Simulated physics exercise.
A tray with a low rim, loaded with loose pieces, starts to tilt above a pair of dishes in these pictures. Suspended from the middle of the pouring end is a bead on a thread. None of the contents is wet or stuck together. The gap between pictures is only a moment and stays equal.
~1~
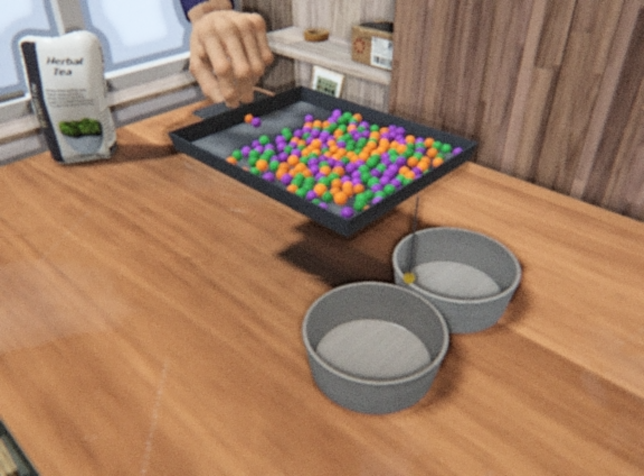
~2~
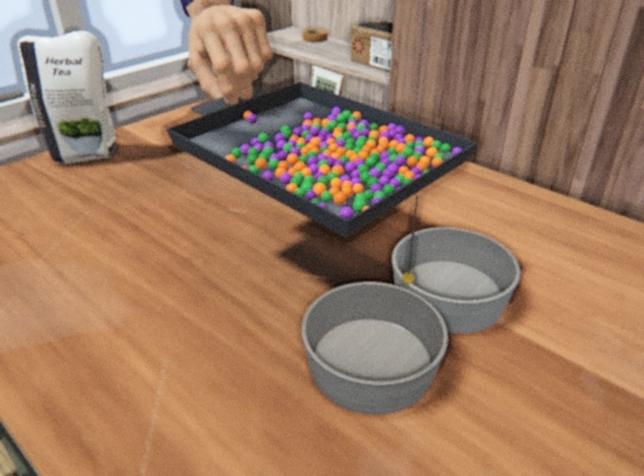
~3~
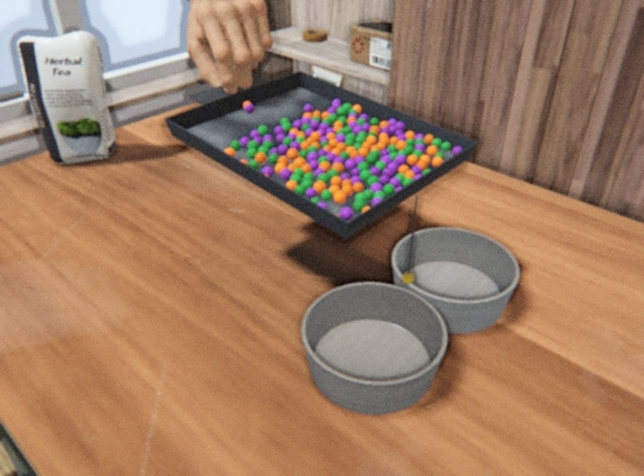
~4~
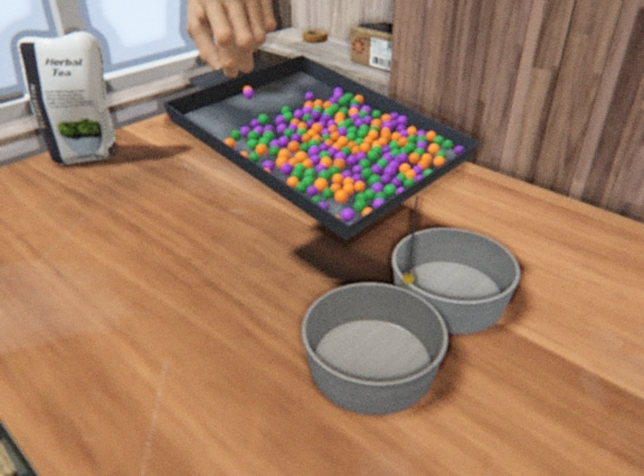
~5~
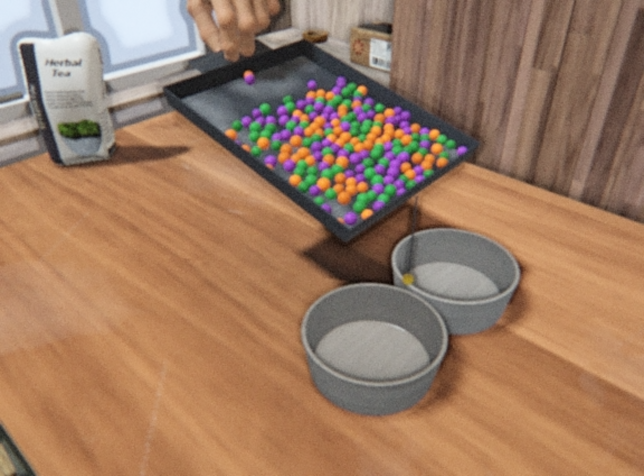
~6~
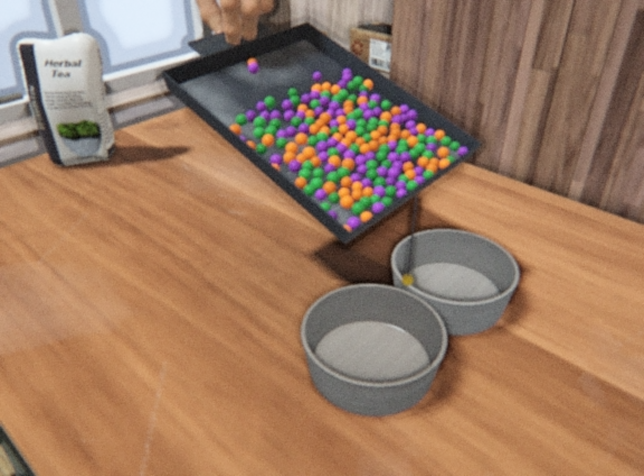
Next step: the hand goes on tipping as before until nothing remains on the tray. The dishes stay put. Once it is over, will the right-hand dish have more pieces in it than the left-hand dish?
No.
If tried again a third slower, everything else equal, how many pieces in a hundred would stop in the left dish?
Roughly 70%.
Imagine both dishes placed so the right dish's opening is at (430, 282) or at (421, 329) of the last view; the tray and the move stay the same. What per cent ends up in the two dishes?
About 60 % and 80 %.
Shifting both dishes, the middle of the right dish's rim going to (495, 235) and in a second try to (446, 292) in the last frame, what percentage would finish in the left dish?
I'd expect some 30 percent, and then some 50 percent.
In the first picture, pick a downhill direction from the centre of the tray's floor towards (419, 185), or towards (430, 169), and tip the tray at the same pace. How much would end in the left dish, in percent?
The share is 20 per cent in the first and 0 per cent in the second.
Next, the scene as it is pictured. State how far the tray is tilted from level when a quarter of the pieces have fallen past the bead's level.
85° or so.
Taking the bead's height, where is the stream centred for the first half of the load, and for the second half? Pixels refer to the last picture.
I'd place the first part at (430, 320) and the rest at (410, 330).
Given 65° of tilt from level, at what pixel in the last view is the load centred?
Near (399, 174).
Just after the last frame, tray tipped steeply; almost all on the tray; just a few in the left dish; about a tenth in the air.
A moment on, tray tipped past a quarter turn; about a tenth on the tray; roughly half in the left dish; about a tenth in the right dish; roughly a quarter outside both; about a tenth in the air.
Further on, tray tipped past a quarter turn; roughly two thirds in the left dish; about a tenth in the right dish; roughly a third outside both.
When it is over, tray tipped past a quarter turn; roughly two thirds in the left dish; about a tenth in the right dish; roughly a third outside both.
